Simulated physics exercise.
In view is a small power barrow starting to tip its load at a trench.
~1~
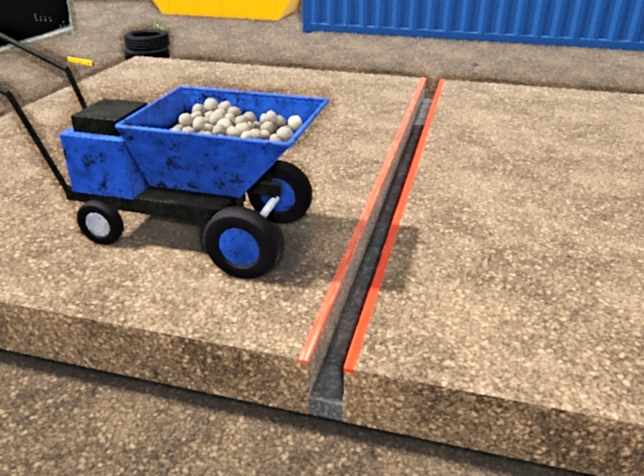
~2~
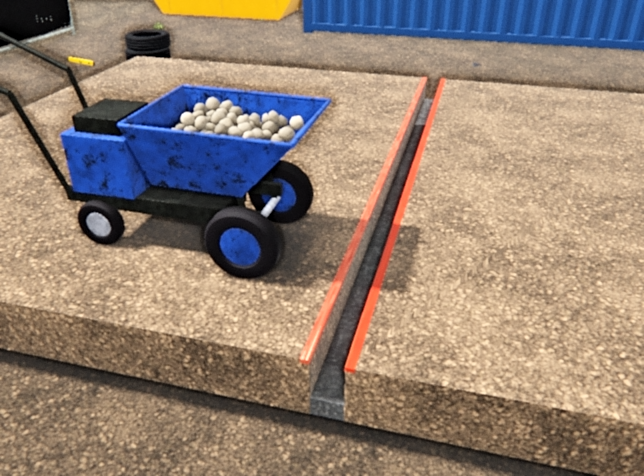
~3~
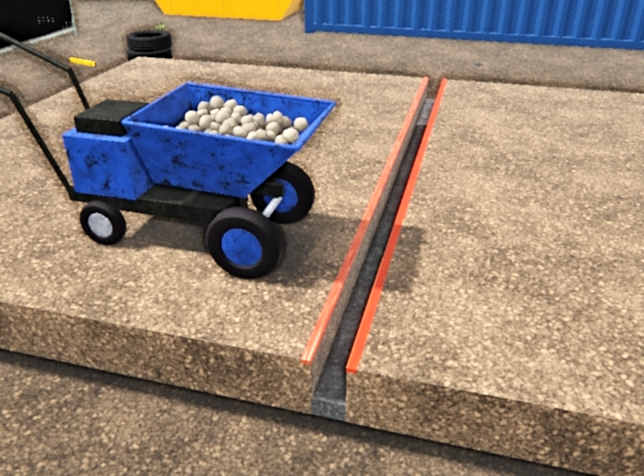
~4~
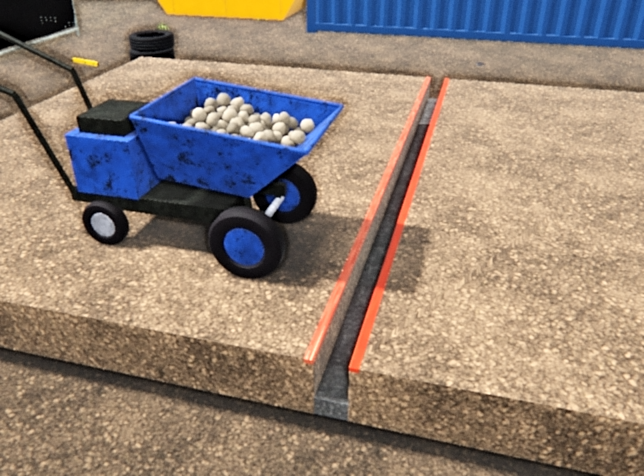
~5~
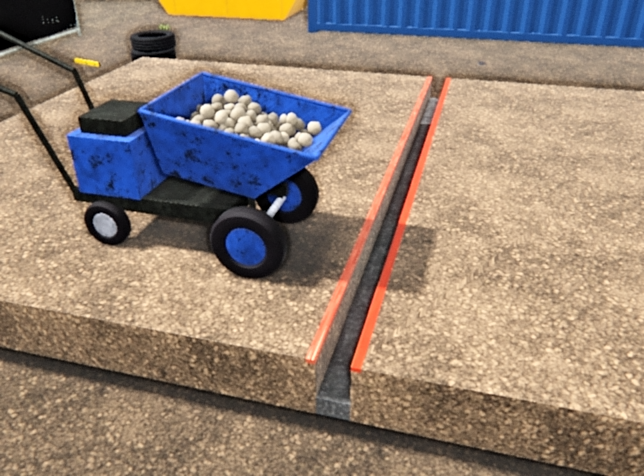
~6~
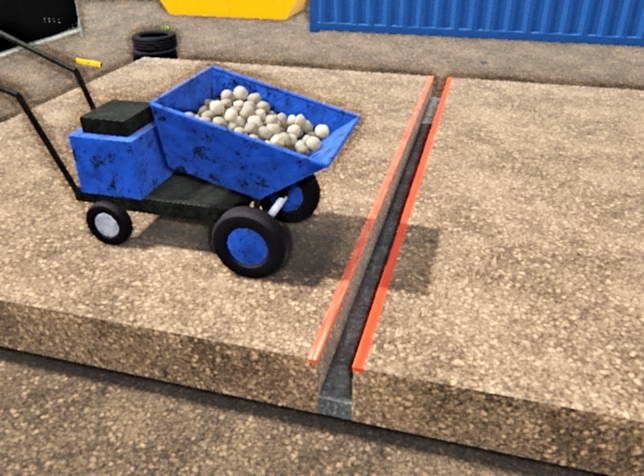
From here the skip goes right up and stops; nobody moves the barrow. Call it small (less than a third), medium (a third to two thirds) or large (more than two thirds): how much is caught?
Small.
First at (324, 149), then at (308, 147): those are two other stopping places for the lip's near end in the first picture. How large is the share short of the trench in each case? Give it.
Position 1: Near 0 %; position 2: Near 0 %.
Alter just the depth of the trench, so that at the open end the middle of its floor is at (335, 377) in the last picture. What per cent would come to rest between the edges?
0 %.
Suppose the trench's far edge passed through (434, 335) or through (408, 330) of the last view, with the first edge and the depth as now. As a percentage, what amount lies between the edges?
The first case gives around 100 percent, and the second around 70 percent.
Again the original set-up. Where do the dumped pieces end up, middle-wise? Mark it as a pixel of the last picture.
Roughly at (442, 264), give or take.
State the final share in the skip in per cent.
Estimate: Near 40 %.
Shortly afterwards, skip tipped steeply; the whole lot in the skip.
Next, skip tipped right over; the bulk in the skip; near a quarter beyond it.
Some moments later, skip tipped right over; near a third in the skip; only a few in or heaped over the trench; near half beyond it.
In the end, skip tipped right over; near a third in the skip; only a few in or heaped over the trench; near half beyond it.
